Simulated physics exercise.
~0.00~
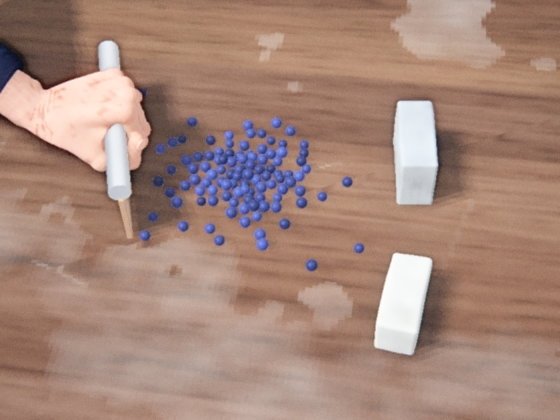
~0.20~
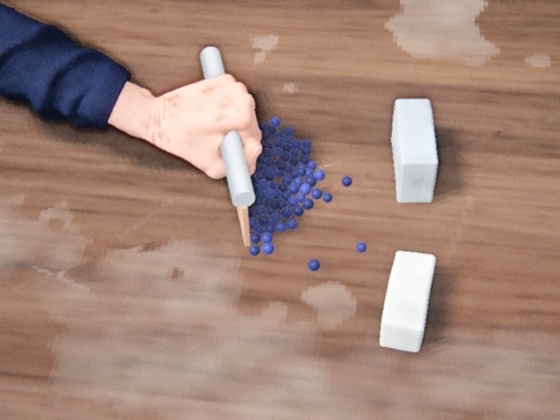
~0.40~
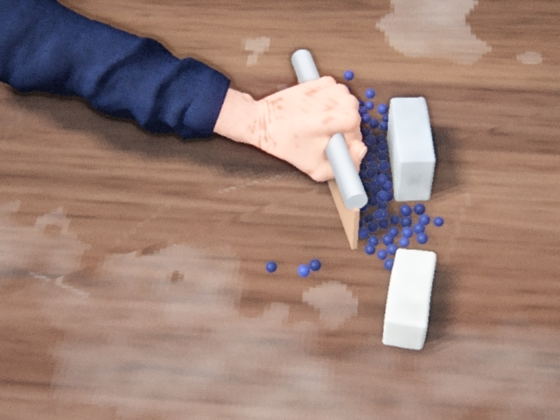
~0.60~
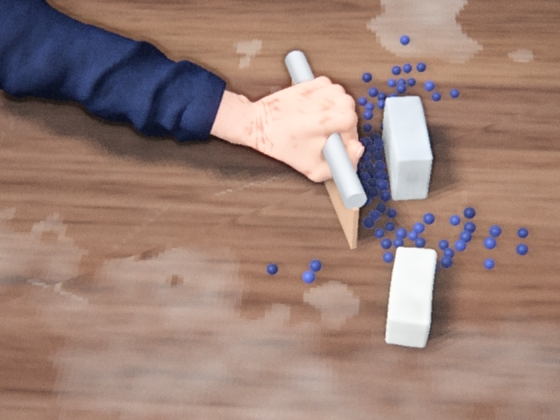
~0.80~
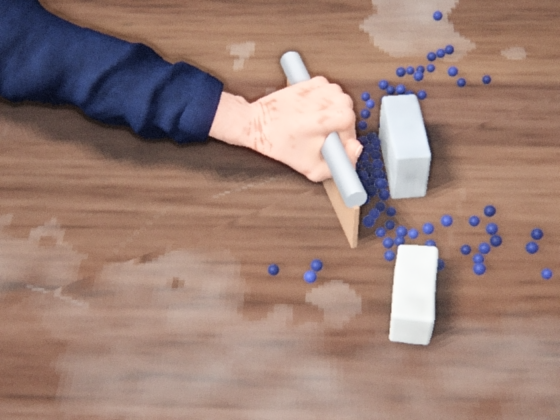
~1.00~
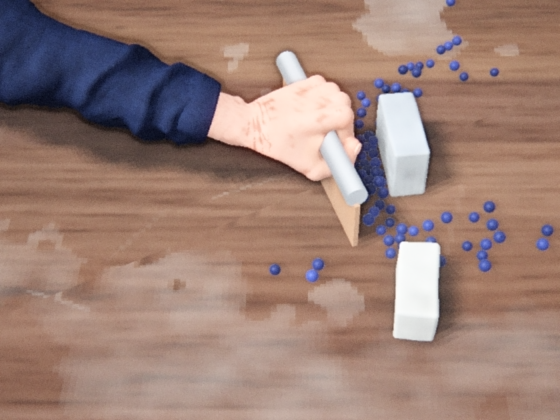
A loose cluster of small blue balls lies on a brown wooden surface with pale worn patches, seen from above, with two whitish blocks standing apart on the right. A hand in a dark blue sleeve holds a scraper with a grey handle at the left. It pushes the balls rightward, gathering them against the blade until they crowd up to the upper block, leaving a few behind. The scraper stops just short of the blocks, while some balls roll around the upper block's far end and others through the gap. Finally, many stay packed between blade and upper block, with the rest scattered beyond.
